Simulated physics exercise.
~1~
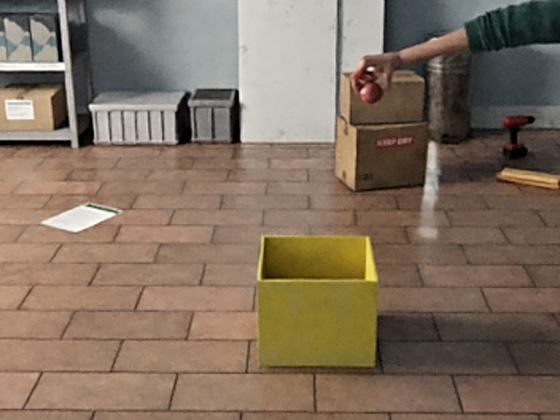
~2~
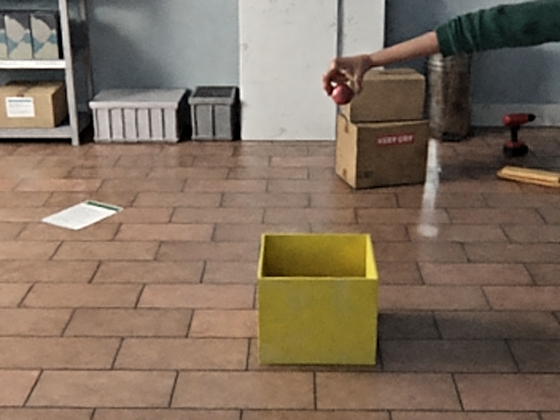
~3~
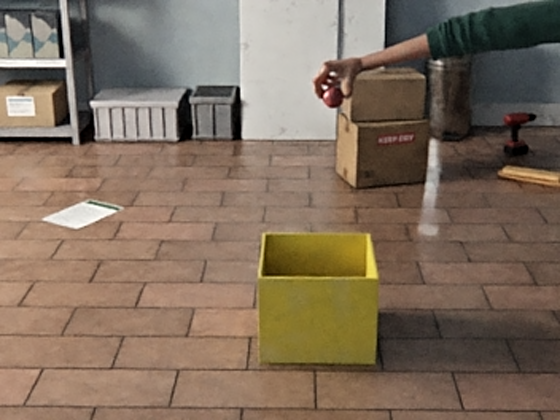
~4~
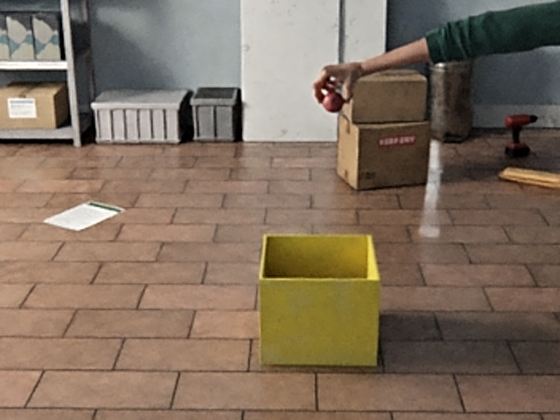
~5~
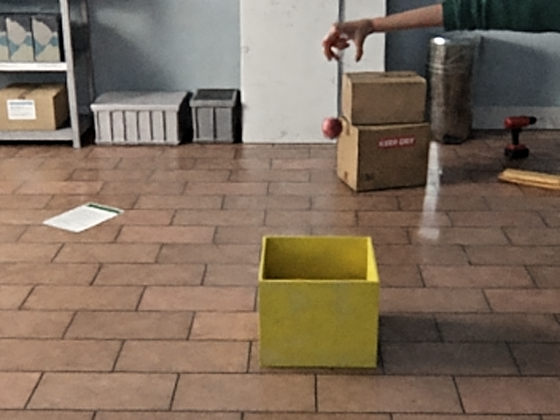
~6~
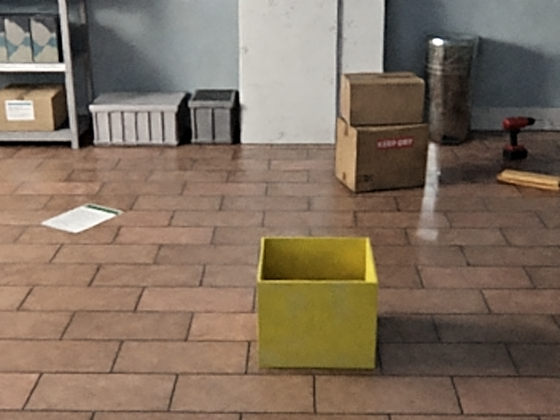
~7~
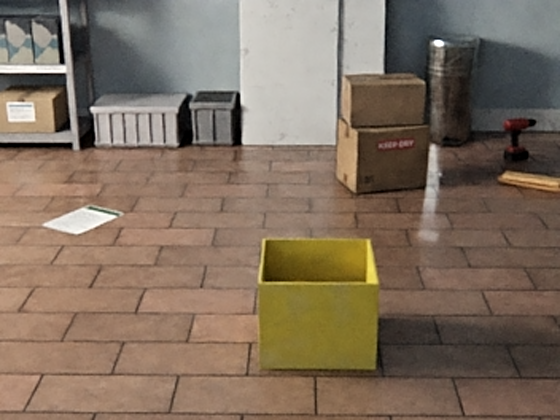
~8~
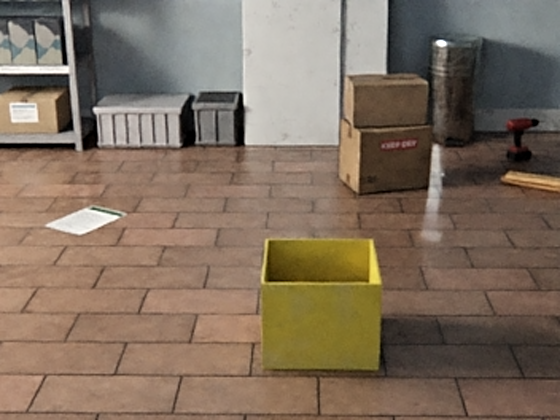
An arm in a dark green sleeve reaches in from the upper right, holding a small red ball high above an open yellow box on a brown tiled floor. The slightly swaying view looks down across a storage room, with grey bins and a shelf at the back left, stacked cardboard boxes and a metal cylinder at the right, and a white sheet lying on the left. The hand shifts left and pauses, then opens and draws back as the ball falls. The ball then disappears from view, ending up inside the yellow box, which stays still.
